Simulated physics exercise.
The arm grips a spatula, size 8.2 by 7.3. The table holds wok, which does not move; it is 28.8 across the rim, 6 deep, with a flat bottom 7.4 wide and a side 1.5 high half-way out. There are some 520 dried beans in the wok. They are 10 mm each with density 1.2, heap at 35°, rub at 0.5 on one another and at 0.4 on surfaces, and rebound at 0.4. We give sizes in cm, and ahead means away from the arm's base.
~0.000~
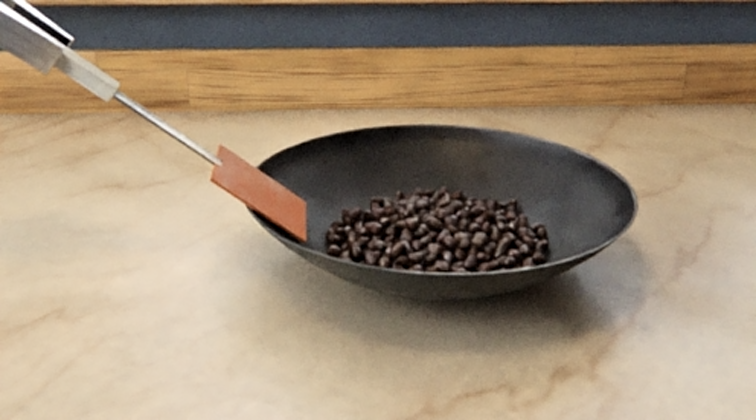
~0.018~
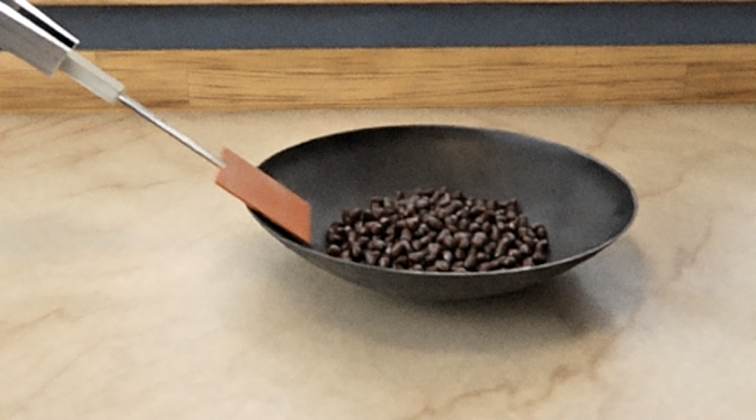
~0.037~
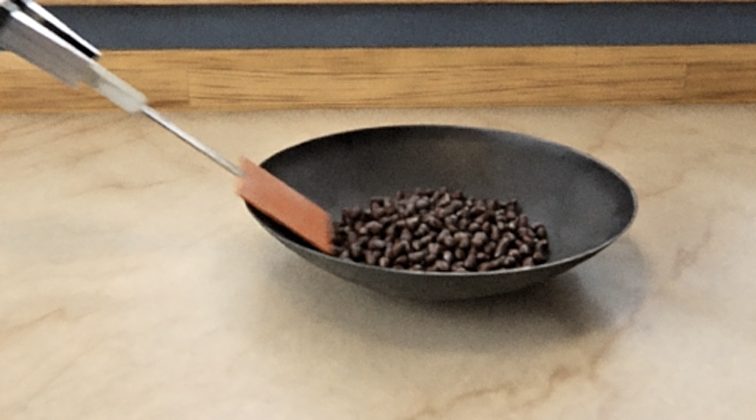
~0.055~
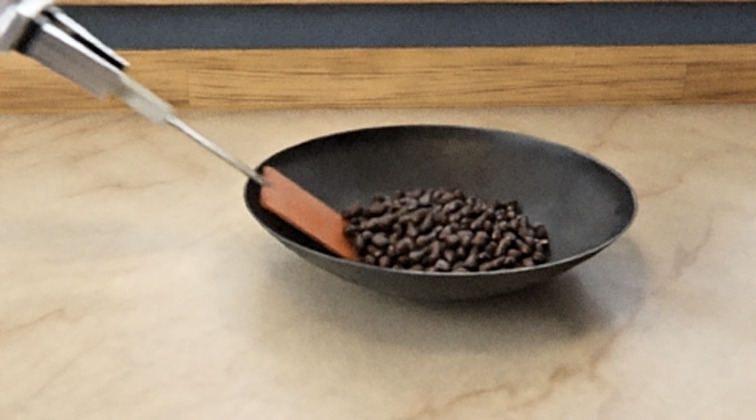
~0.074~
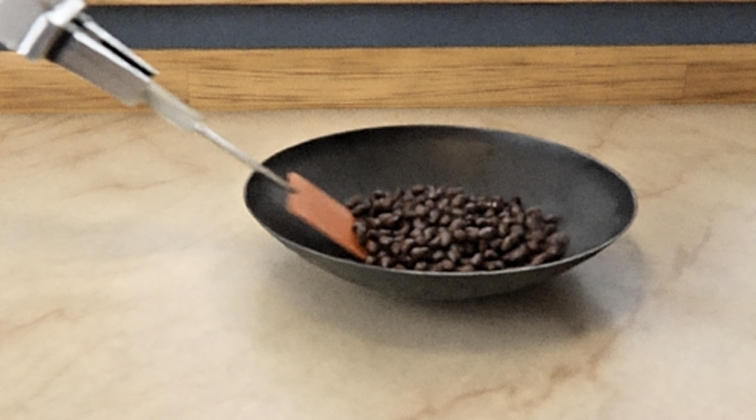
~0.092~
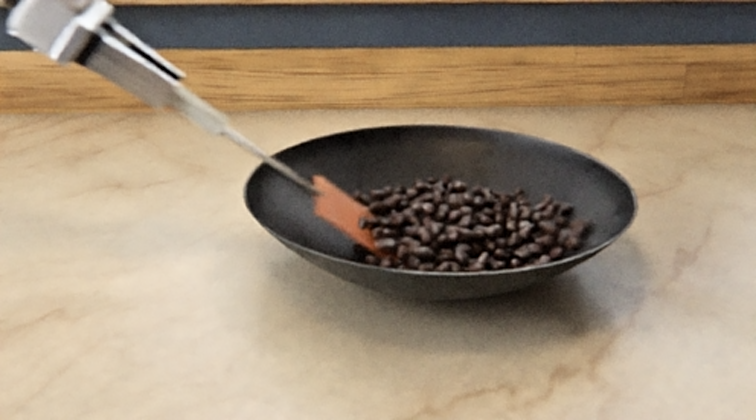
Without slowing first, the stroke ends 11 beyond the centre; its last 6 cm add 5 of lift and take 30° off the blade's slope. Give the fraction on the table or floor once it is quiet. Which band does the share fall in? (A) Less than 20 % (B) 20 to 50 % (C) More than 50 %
B, 20 to 50 %.
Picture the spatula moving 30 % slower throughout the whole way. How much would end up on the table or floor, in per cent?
Approx. 20 per cent.
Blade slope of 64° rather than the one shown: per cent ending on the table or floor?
It would then be close to 35 %.
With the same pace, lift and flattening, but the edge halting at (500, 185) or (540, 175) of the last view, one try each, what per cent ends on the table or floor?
I'd say some 5 per cent, then some 15 per cent.
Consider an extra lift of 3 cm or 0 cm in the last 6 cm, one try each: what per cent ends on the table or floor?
35 and 35 %.
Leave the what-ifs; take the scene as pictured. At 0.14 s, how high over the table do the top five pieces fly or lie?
I'd put it close to 6 cm.
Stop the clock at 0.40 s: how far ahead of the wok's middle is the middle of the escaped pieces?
Roughly 24 centimetres ahead.
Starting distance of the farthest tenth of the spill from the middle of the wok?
It comes to about 55 cm.
After 0.14 s, sloping 38°, highest piece 6 above the table; 519 in the wok.
After 0.18 s, sloping 30°, highest piece 7 above the table; 518 in the wok, 1 on the blade or in flight.
After 0.40 s, sloping 8°, highest piece 20 above the table; 367 in the wok, 68 on the table or floor, 84 on the blade or in flight.
After 1.45 s, sloping 8°, highest piece 7 above the table; 367 in the wok, 152 on the table or floor.
At rest, 367 in the wok, 152 on the table or floor. That is 29 % on the table or floor.
